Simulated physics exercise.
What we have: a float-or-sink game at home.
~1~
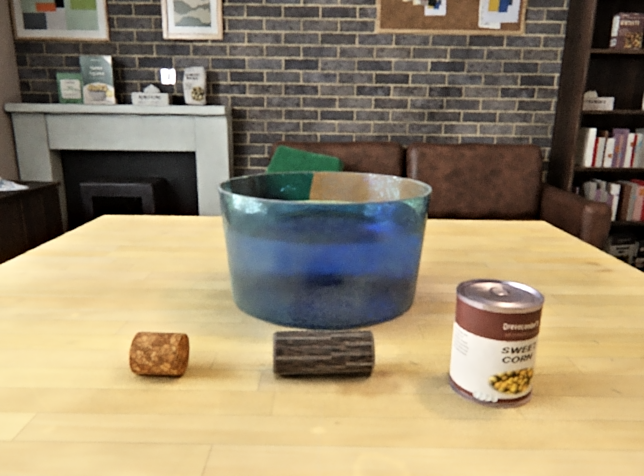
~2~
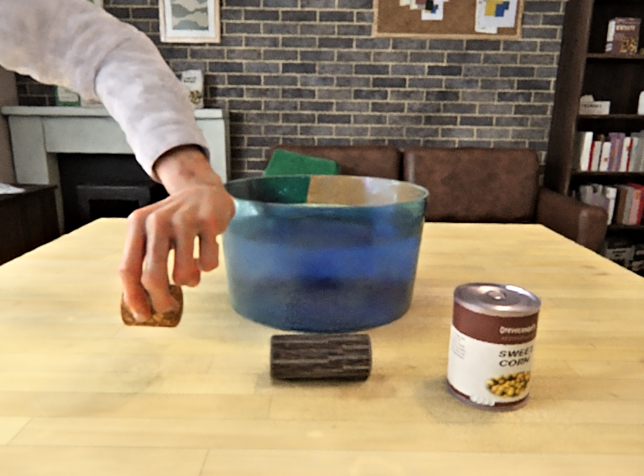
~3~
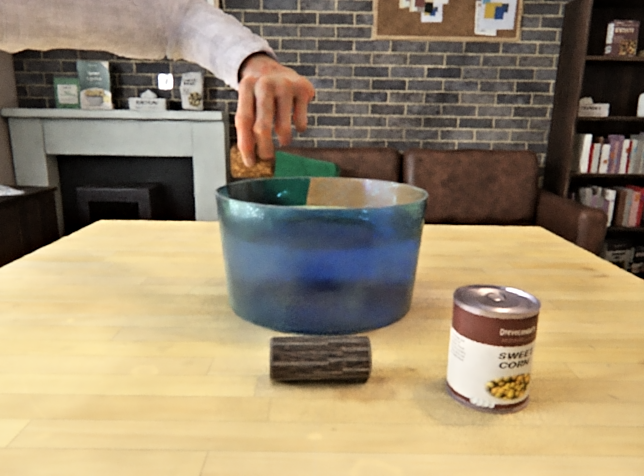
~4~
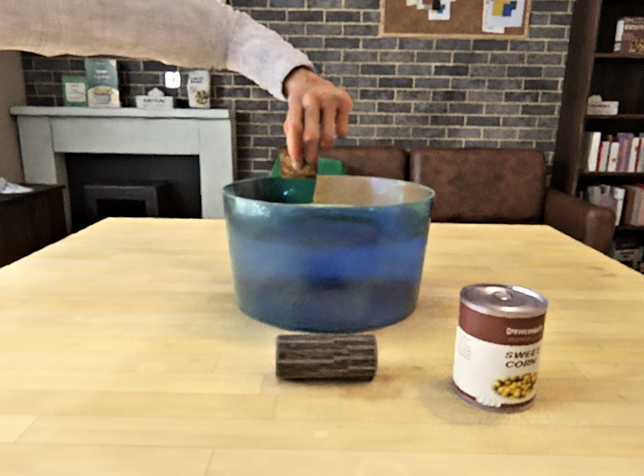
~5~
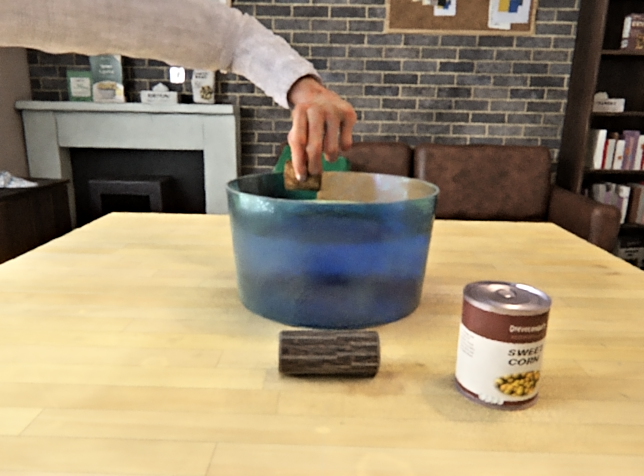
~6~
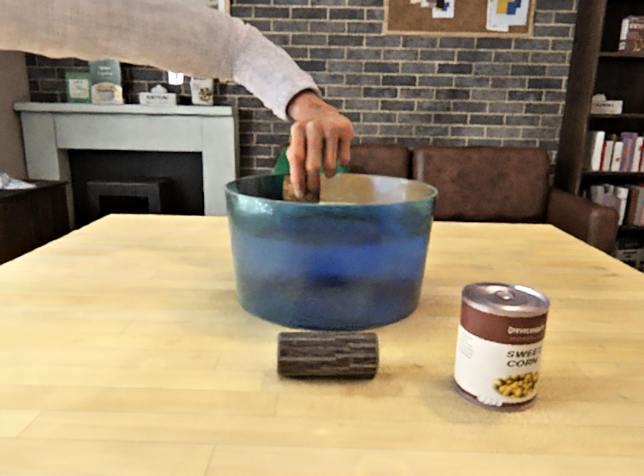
A hand picks up the cork at left, carries it right and lowers it into the blue tub.
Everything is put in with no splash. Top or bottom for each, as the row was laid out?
The one on the left keeps up, the one in the middle keeps up, the one on the right goes down.
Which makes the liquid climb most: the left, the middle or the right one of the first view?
The right-hand item.
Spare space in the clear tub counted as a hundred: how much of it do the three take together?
By my reckoning, 18 percent.
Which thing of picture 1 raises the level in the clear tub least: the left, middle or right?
I'd pick the piece on the far left.
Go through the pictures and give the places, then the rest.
The row from the left; cork (160, 353); piece of branch (323, 352); tin of food (494, 341), in the first picture.
A hand picks up the cork; cork (153, 305); tin of food (491, 344), in the second picture.
It is carried over; cork (254, 161); piece of branch (320, 358), in the third picture.
It is above the clear tub; cork (299, 164); tin of food (498, 345), in the fourth picture.
It comes down; cork (303, 175); piece of branch (329, 352), in the fifth picture.
It is just over the surface; cork (302, 191); piece of branch (327, 353); tin of food (499, 344), in the sixth picture.
Soon after, the cork floats.
Later, the piece of branch floats.
In the end, the tin of food goes to the bottom; afloat, cork and piece of branch.
